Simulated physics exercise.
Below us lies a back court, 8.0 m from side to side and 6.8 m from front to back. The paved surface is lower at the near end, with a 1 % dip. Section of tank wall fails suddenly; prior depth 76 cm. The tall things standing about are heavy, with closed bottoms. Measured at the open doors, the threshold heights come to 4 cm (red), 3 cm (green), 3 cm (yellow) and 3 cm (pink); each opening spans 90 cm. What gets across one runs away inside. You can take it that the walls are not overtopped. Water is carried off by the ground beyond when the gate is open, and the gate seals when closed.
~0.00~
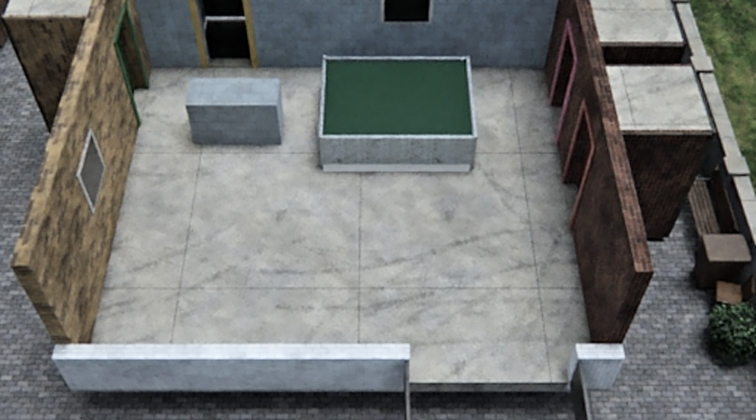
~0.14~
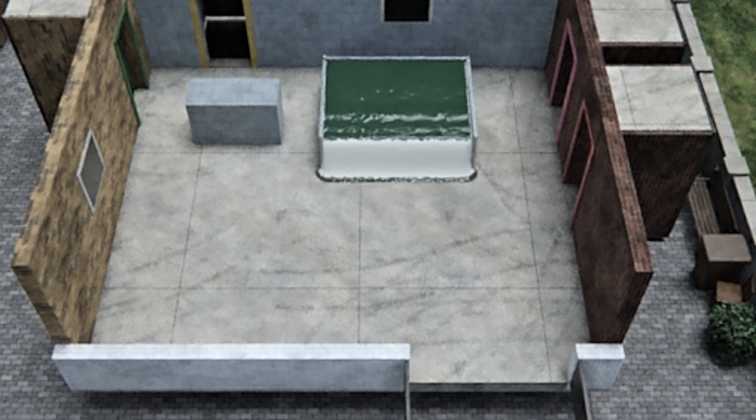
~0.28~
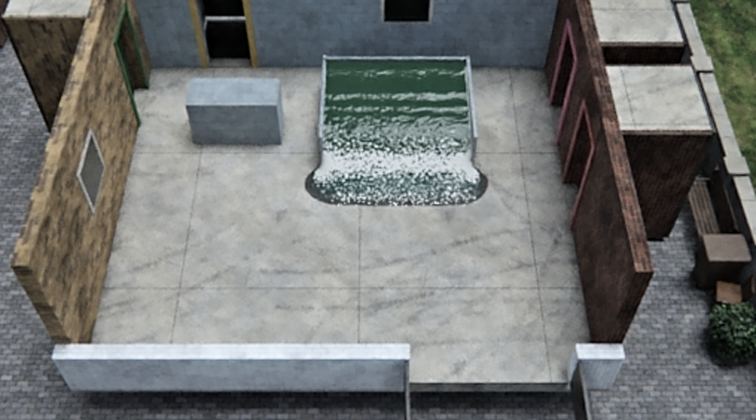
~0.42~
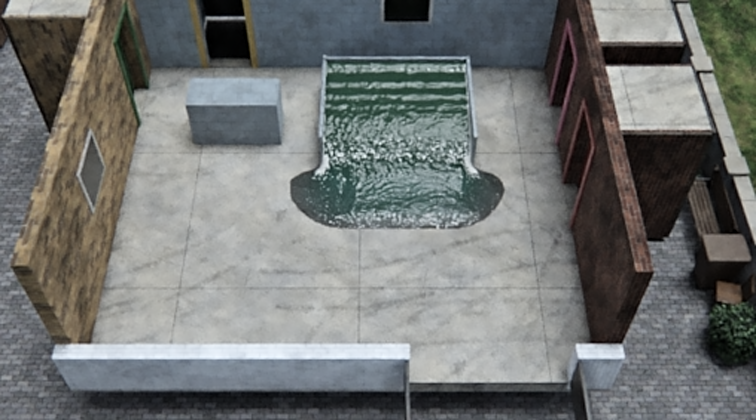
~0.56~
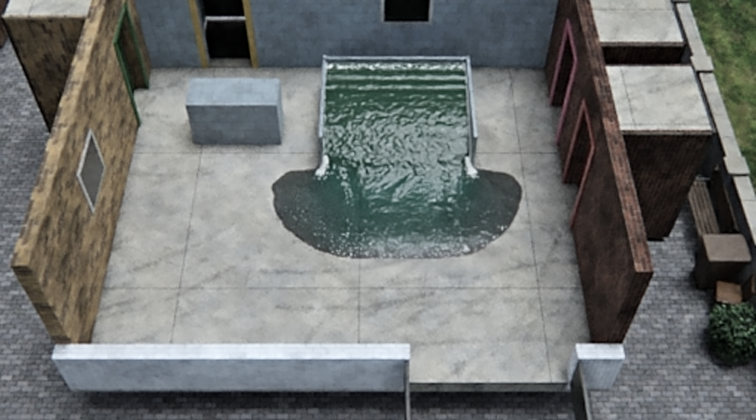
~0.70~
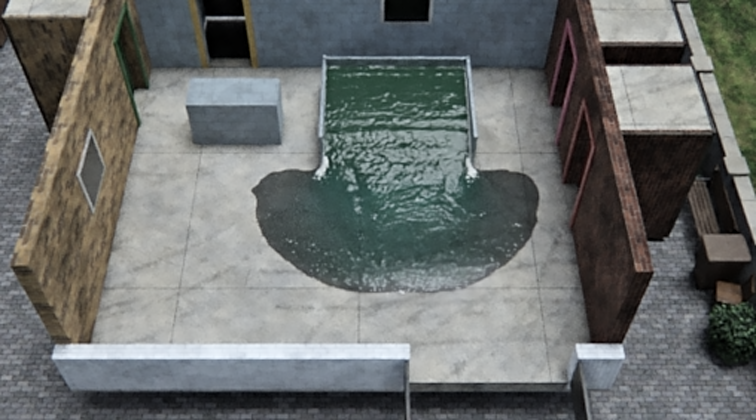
Green water burst out through the near side of a raised tank in a walled courtyard, foamed onto the pale paving, then spread forward and sideways in a widening, rounded dark pool.
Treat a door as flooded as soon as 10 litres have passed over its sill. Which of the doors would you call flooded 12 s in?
I would call the red door not flooded; I would call the green door flooded; I would call the yellow door flooded; I would call the pink door not flooded.
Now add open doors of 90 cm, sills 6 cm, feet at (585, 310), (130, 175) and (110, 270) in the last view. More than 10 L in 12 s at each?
In sequence the answers are more than that, less than that and more than that.
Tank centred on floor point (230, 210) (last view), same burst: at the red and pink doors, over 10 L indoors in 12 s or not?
Measured against the limit, the red door goes beyond it and the pink door goes beyond it.
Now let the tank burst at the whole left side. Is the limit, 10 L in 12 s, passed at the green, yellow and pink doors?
So green tops it, yellow tops it, pink stays lower.
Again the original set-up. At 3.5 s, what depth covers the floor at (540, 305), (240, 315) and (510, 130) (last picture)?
Spot one 4 cm, spot two 14 cm, spot three 0 cm.
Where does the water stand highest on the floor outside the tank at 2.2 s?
The spot is near (374, 358) in the last view.
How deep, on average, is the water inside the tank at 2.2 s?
It averages close to 21 centimetres.
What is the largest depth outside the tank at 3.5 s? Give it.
Around 38 centimetres.
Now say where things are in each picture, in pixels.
The tank at (397, 99) is whole and still, 76 cm deep, in the first picture.
Water pours out at (397, 155) and has run 1.4 m, to (322, 176); typically 7 cm deep outside, 76 cm at the tank's back, in the second picture.
The front is at (311, 187), 1.6 m from the gap at (397, 158); 2.2 m2 of floor is under water; 76 cm left at the back of the tank, in the third picture.
The front is at (297, 197), 1.9 m from the gap at (397, 159); 4.2 m2 of floor is under water; 72 cm left at the back of the tank, in the fourth picture.
The front is at (289, 224), 2.3 m from the gap at (397, 160); 6.9 m2 of floor is under water; 64 cm left at the back of the tank, in the fifth picture.
Water pours out at (397, 160) and has run 2.8 m, to (338, 284); typically 8 cm deep outside, 65 cm at the tank's back, in the sixth picture.
After 1.4 s water covers 45 % of the floor and is deepest (40 cm) near (385, 368); red door 2 cm at the sill, 0 L in, green door not reached, yellow door not reached, pink door not reached.
After 2.2 s water covers 50 % of the floor and is deepest (42 cm) near (374, 358); red door 3 cm at the sill, 0 L in, green door not reached, yellow door not reached, pink door not reached.
After 3.5 s water covers 55 % of the floor and is deepest (38 cm) near (86, 368); red door 3 cm at the sill, 1 L in, green door not reached, yellow door not reached, pink door not reached.
After 7.0 s water covers 80 % of the floor and is deepest (14 cm) near (86, 368); red door 2 cm at the sill, 1 L in, green door 3 cm at the sill, 0 L in, yellow door 6 cm at the sill, 6 L in, pink door not reached.
After 12.0 s water covers 95 % of the floor and is deepest (7 cm) near (156, 368); red door 2 cm at the sill, 1 L in, green door 5 cm at the sill, 40 L in, yellow door 4 cm at the sill, 29 L in, pink door 1 cm at the sill, 0 L in.
